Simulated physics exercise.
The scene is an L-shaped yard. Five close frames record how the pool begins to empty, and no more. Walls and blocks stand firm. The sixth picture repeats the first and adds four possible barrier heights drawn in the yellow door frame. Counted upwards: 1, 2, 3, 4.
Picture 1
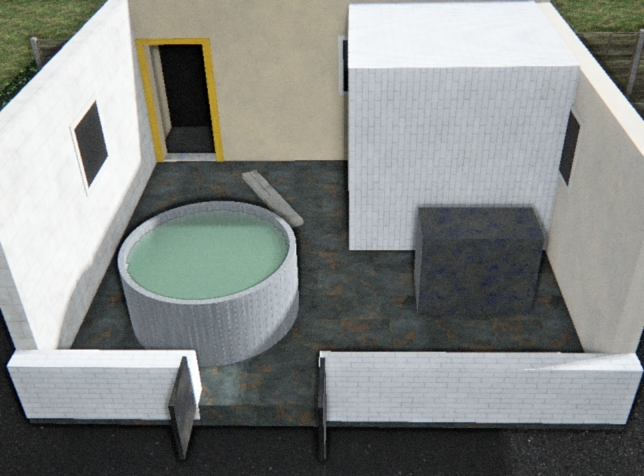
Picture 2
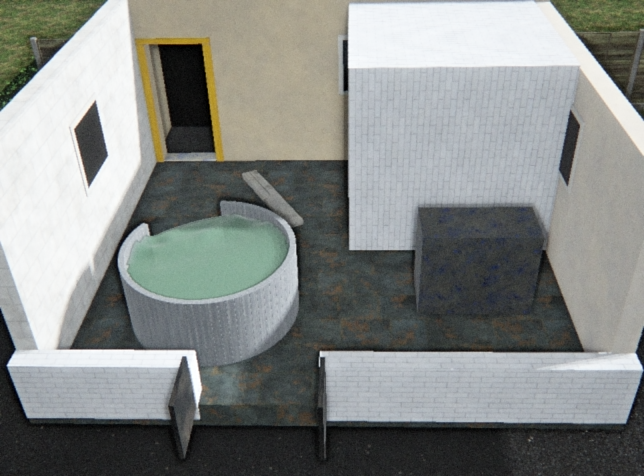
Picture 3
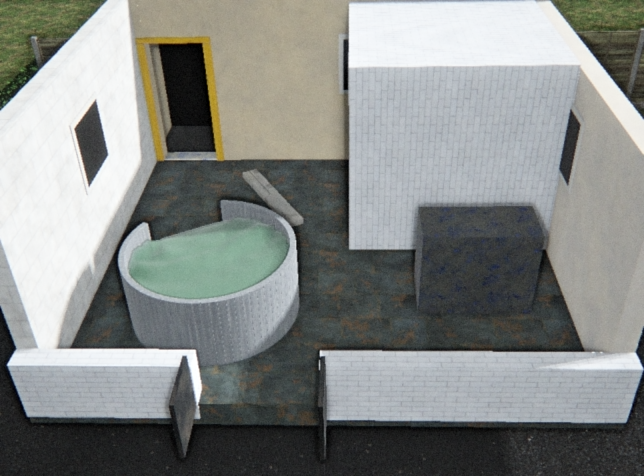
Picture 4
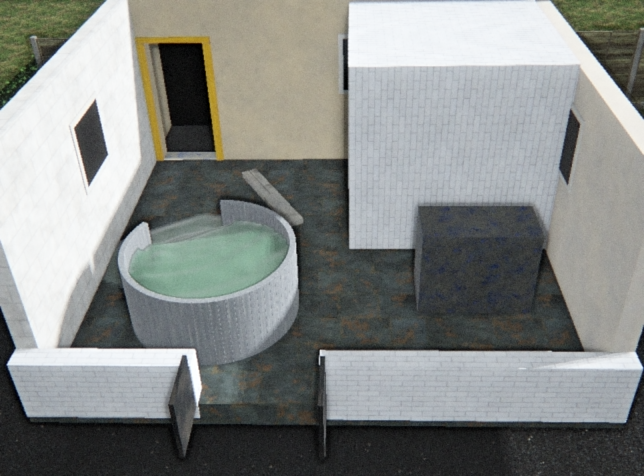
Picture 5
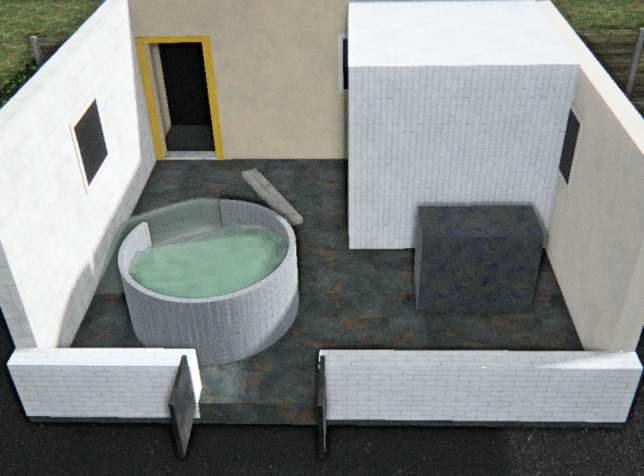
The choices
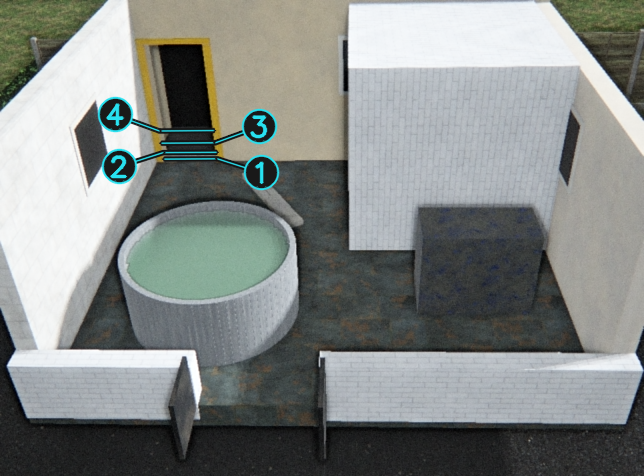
Water poured out through a gap that opened in the back of the round brick pool, then spread in a thin sheet over the dark paving behind it, toward the white left wall.
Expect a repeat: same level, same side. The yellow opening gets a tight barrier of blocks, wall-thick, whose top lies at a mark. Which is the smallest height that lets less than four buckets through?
Take 4.
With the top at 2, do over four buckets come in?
Yes, it does.
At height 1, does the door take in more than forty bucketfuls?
Yes, clearly.
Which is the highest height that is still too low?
3.
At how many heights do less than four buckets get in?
One.
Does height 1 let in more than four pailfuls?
Yes, it does.
On the marked copy, 1 at (190, 158); 2 at (189, 152); 3 at (188, 143); 4 at (186, 130); from the bottom up 1, 2, 3, 4.
If 1 is chosen, dozens of bucketfuls pour in.
If 2 is chosen, dozens of bucketfuls pour in.
If 3 is chosen, about 13 bucketfuls get in.
If 4 is chosen, a splash gets over, under a bucket.
